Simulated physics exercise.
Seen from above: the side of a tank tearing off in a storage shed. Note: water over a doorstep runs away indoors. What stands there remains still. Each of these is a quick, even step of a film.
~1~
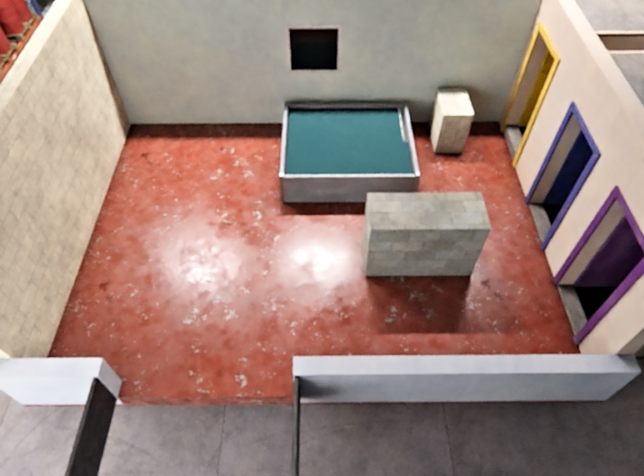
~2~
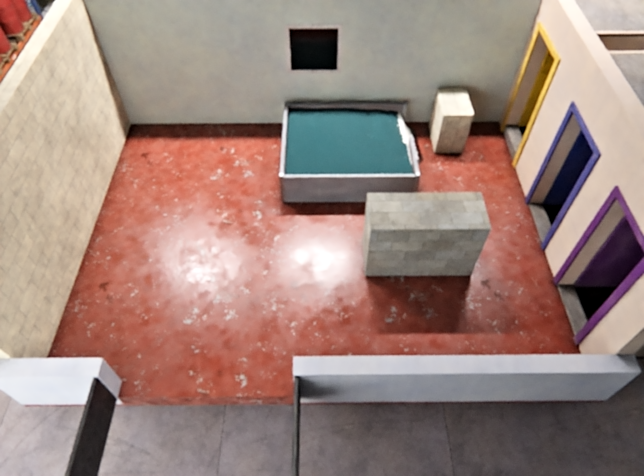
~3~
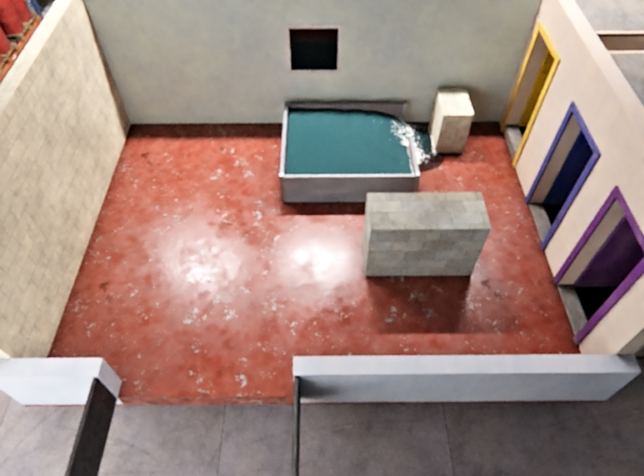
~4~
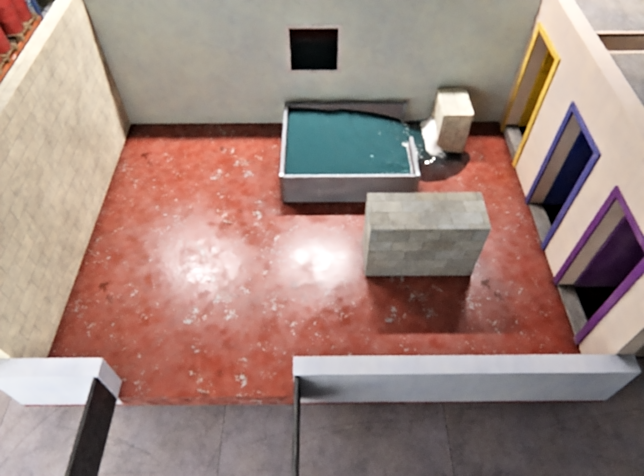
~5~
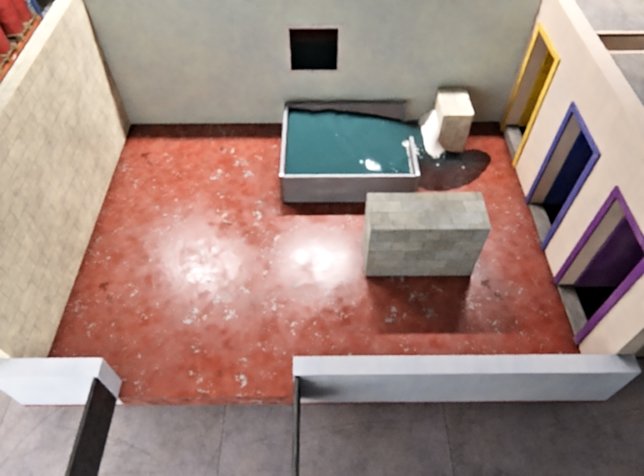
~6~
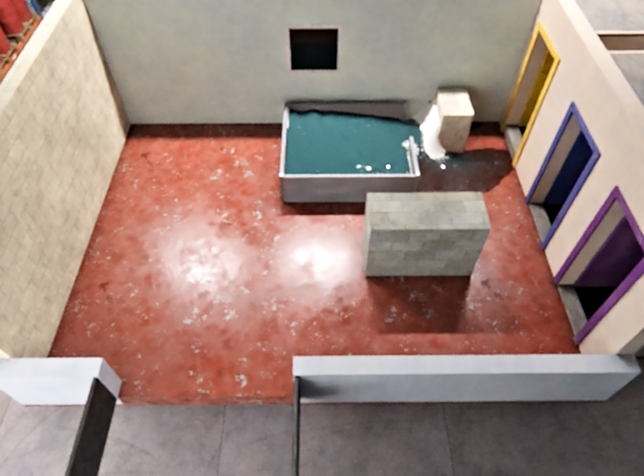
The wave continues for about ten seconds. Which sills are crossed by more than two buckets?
My prediction: The yellow door receives no more than two buckets. The blue door receives more than two buckets. The purple door receives more than two buckets.
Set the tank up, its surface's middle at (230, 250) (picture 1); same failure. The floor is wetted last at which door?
That would be the purple-painted one.
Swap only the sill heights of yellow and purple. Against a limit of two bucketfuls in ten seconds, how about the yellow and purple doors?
Result - the yellow door tops the threshold, and the purple door remains within bounds.
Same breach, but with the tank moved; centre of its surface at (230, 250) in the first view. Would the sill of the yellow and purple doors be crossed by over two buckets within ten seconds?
The yellow door: Falls short; the purple door: Exceeds it.
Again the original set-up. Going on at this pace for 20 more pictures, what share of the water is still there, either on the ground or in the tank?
98 %.
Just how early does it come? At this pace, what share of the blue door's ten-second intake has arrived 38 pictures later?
Share at that point: Roughly 70 %.
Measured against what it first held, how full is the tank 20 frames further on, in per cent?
It works out to roughly 54 %.
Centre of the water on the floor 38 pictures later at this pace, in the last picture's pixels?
My pick is pixel (380, 196).
A moment on, water covers 15 % of the floor; the yellow door wet at the sill, nothing in, the blue door wet at the sill, nothing in, the purple door not reached.
Next, water covers 25 % of the floor; the yellow door wet at the sill, nothing in, the blue door under two buckets in, the purple door wet at the sill, nothing in.
Then, water covers 40 % of the floor; the yellow door wet at the sill, nothing in, the blue door over two buckets in, the purple door under two buckets in.
Later, water covers 70 % of the floor; the yellow door wet at the sill, nothing in, the blue door over two buckets in, the purple door over two buckets in.
In the end, water covers 95 % of the floor; the yellow door wet at the sill, nothing in, the blue door far over two buckets in, the purple door far over two buckets in.
